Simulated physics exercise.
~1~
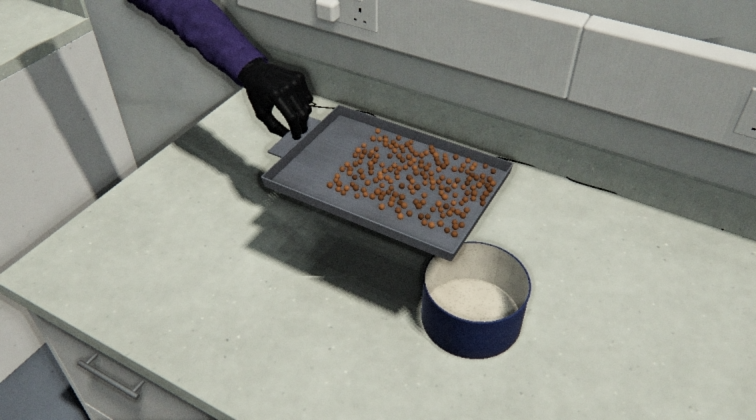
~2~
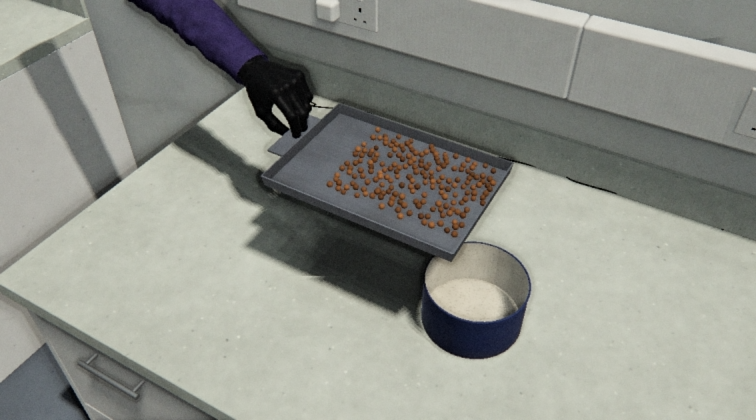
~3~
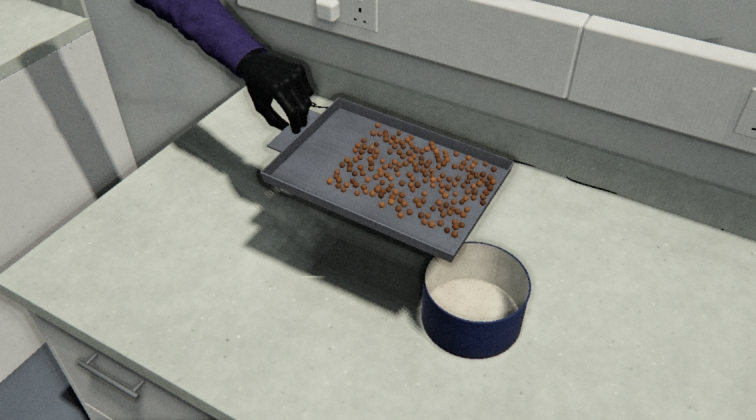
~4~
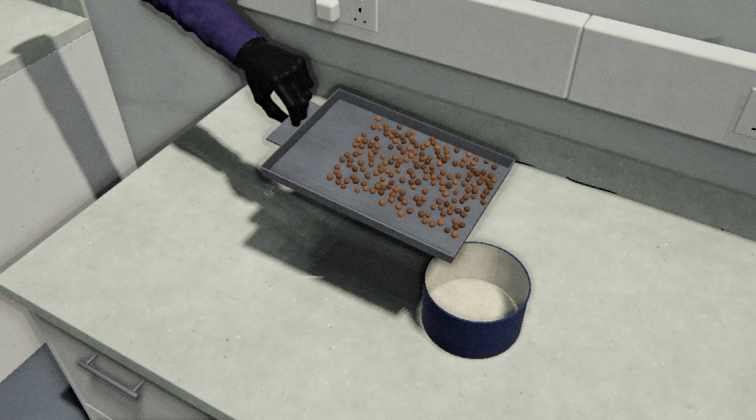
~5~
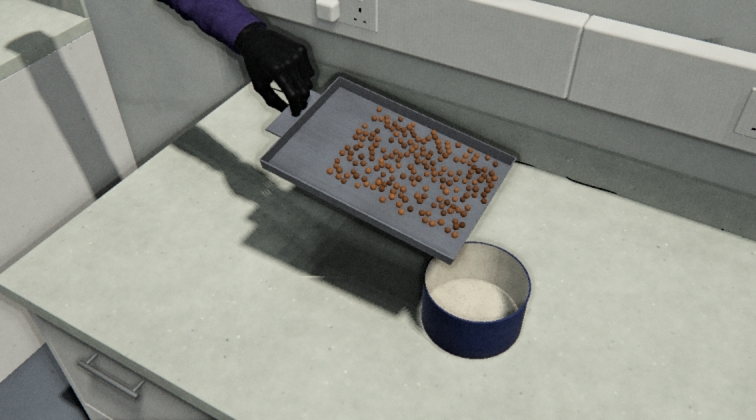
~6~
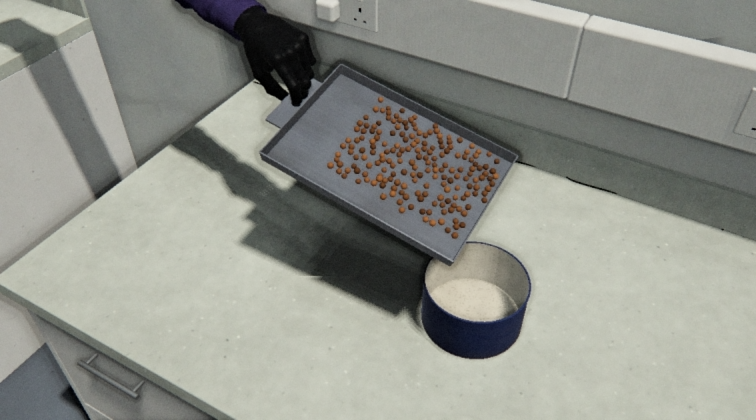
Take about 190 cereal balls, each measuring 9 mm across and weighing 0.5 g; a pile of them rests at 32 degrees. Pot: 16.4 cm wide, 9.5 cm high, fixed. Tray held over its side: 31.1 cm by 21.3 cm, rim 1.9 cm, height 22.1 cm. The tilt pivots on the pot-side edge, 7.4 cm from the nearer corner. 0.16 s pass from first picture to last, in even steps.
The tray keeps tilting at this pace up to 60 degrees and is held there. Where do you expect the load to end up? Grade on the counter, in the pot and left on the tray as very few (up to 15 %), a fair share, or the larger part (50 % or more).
Counter: A fair share; pot: Very few; tray: The larger part.
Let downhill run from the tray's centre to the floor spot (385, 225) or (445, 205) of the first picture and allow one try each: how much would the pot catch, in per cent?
About 0 per cent on the first try and 10 per cent on the second.
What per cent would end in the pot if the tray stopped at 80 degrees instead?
In that case some 10 per cent.
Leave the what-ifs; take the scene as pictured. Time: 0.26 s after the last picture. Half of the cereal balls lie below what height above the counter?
Around 28 cm up.
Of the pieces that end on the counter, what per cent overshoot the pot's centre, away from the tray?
Share: Around 90 %.
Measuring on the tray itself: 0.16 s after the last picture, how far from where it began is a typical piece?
It has moved some 1 cm from its start.
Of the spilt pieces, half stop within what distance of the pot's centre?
That comes to near 20 cm.
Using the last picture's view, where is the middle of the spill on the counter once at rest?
Middle of the spill at rest: Roughly (476, 412).
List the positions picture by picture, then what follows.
The first picture shows tray tilt 0 degrees, front corners at (264, 176) and (452, 252); middle of the pieces at (409, 178); pot at (477, 280).
The second picture shows tray tilt 1 degrees, front corners at (263, 175) and (452, 252); middle of the pieces at (409, 177).
The third picture shows tray tilt 3 degrees, front corners at (263, 172) and (452, 253); middle of the pieces at (410, 175).
The fourth picture shows tray tilt 6 degrees, front corners at (263, 166) and (452, 255), lowest corner right front; middle of the pieces at (410, 172).
The fifth picture shows tray tilt 10 degrees, front corners at (262, 159) and (453, 257), lowest corner right front; middle of the pieces at (411, 167).
The sixth picture shows tray tilt 15 degrees, front corners at (262, 152) and (453, 259), lowest corner right front; middle of the pieces at (412, 163); pot at (477, 280).
Then, 0.16 s after the last picture, tilt 40 degrees; the tray holds 100 %, the pot 0 %.
Then, 0.26 s after the last picture, tilt 55 degrees; the tray holds 100 %, the pot 0 %.
Then, 0.50 s after the last picture, tilt 60 degrees; the tray holds 85 %, the pot 0 %.
In the end, counter 25 %, pot 0 %, tray 75 %.
